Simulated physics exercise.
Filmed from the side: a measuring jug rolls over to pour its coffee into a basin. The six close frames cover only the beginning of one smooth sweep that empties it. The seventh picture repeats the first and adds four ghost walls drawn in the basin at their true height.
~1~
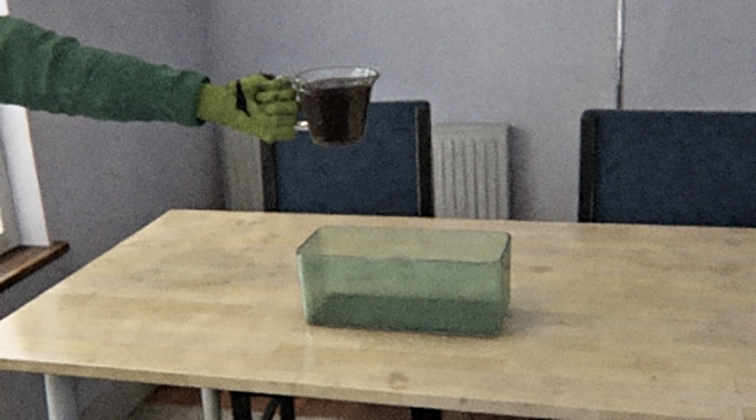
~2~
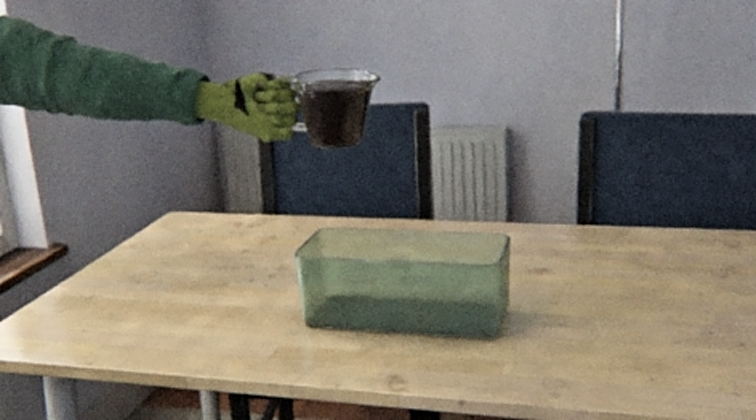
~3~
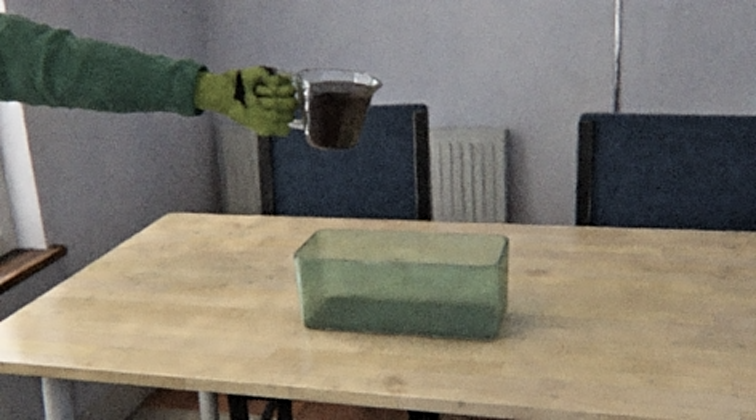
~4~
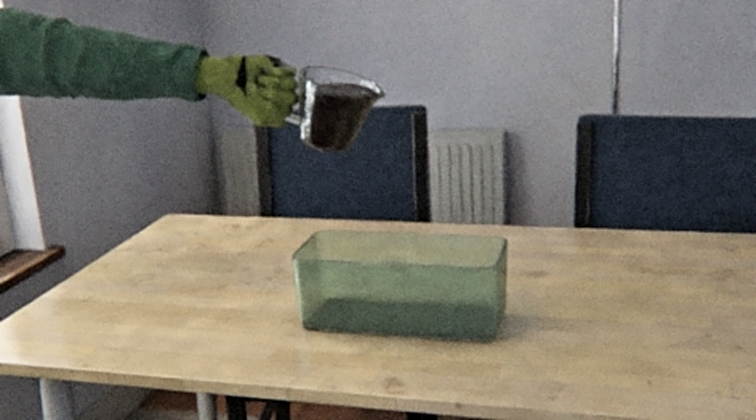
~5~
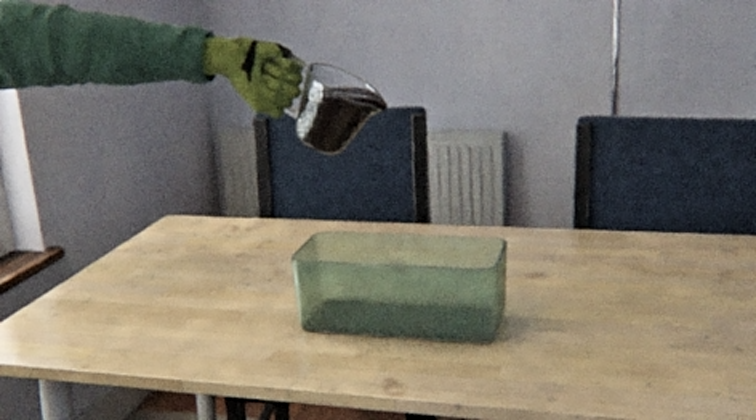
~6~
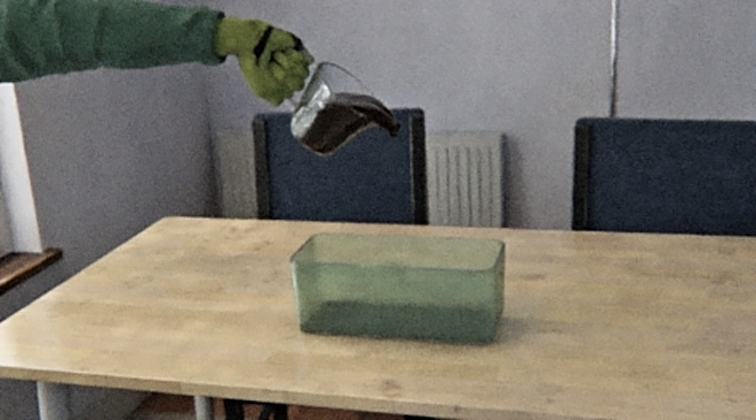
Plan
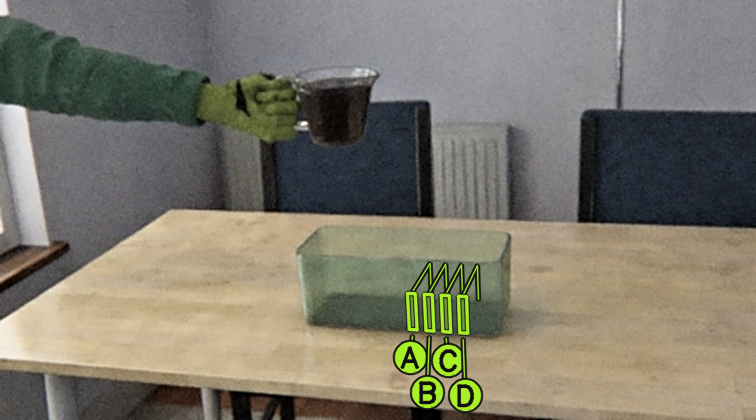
Above a table, a gloved hand tilts a jug until dark coffee crosses its lip.
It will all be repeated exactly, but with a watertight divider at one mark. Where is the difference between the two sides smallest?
B is best.
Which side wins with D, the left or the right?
The left side.
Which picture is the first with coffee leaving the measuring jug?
In picture 5.
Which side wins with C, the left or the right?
More ends on the left.
In lime, A at (412, 335); B at (429, 336); C at (446, 337); D at (463, 339).
If A is chosen, about 13 % ends left of the wall and 84 % right of it; 3 % is lost outside.
If B is chosen, about 54 % ends left of the wall and 43 % right of it; 3 % is lost outside.
If C is chosen, about 83 % ends left of the wall and 11 % right of it; 6 % is lost outside.
If D is chosen, about 93 % ends left of the wall and 3 % right of it; 4 % is lost outside.
